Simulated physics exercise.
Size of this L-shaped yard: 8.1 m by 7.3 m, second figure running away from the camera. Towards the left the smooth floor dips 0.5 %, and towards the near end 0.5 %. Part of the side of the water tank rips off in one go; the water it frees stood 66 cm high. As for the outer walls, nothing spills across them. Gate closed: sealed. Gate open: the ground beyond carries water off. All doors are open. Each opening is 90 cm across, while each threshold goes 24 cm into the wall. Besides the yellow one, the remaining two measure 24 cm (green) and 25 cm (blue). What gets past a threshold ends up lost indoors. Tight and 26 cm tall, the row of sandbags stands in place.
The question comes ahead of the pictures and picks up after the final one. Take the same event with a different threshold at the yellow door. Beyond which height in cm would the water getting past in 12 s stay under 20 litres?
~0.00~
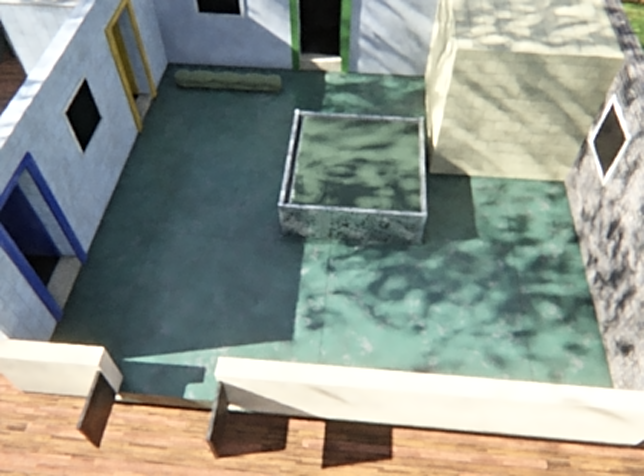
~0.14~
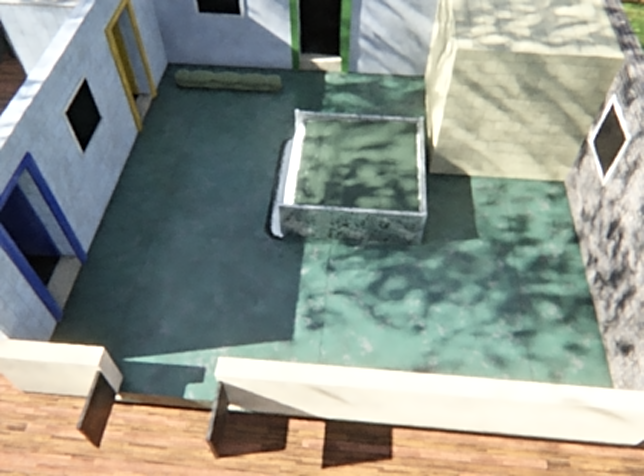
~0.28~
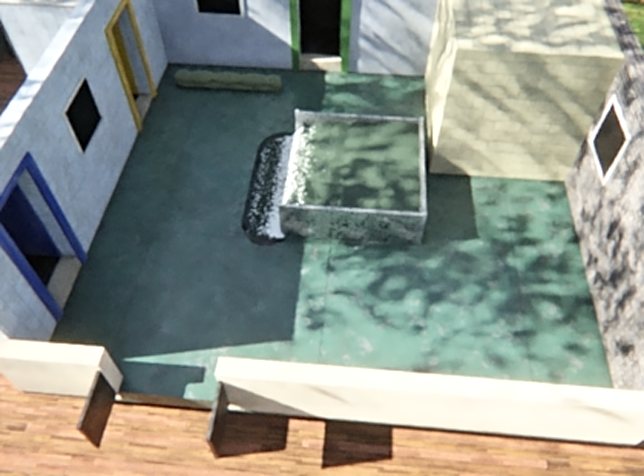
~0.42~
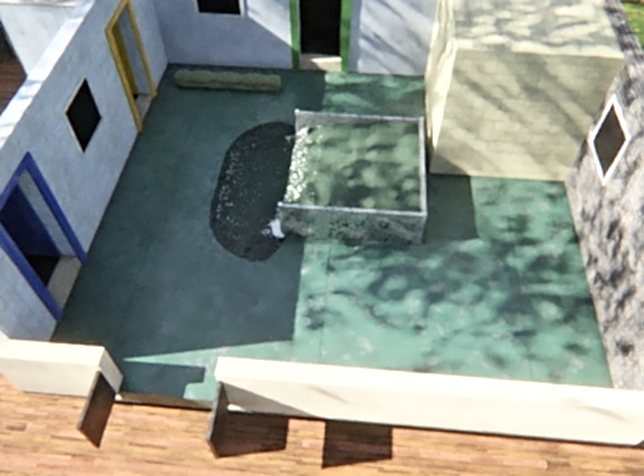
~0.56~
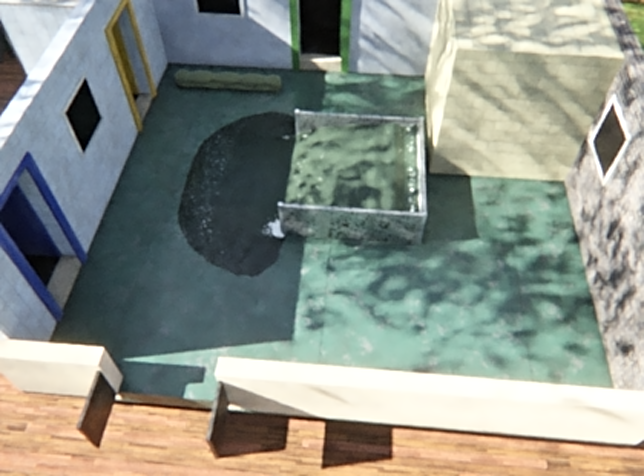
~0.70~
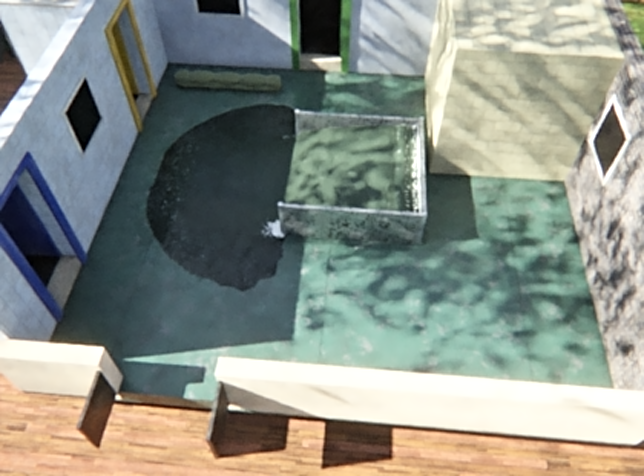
I would say 21 cm.
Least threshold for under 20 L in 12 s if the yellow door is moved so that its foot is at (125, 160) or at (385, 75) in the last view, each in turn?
About 32 cm for the first and 8.0 cm for the second.
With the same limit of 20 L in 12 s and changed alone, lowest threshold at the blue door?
The blue one would have to be about 15 cm high.
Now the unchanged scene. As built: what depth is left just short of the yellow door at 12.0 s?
Some 5.0 cm.
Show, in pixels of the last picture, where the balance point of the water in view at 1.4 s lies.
Centre estimate: (278, 185) px, approximately.
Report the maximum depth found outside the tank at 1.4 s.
About 38 cm.
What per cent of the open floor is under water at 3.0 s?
Wet share: Near 40 %.
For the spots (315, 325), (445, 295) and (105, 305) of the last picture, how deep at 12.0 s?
Ordered as asked: 4, 4, 7 cm.
After 1.4 s water covers 30 % of the floor, deepest (38 cm) near (120, 177); 18 cm at the yellow door, 0 litres in over its 12 cm threshold.
After 3.0 s water covers 40 % of the floor, deepest (41 cm) near (38, 369); 24 cm at the yellow door, 65 litres in over its 12 cm threshold.
After 12.0 s water covers 95 % of the floor, deepest (10 cm) near (527, 409); 5 cm at the yellow door, 123 litres in over its 12 cm threshold.
At the yellow door as built, the water arrived by 1.2 s and peaked near 25 cm at 2.2 s.
With a threshold of 18.5 cm, 35 litres would have come in within the 12 s; with 25 cm, 3 litres. So under 20 litres takes about 21 cm.
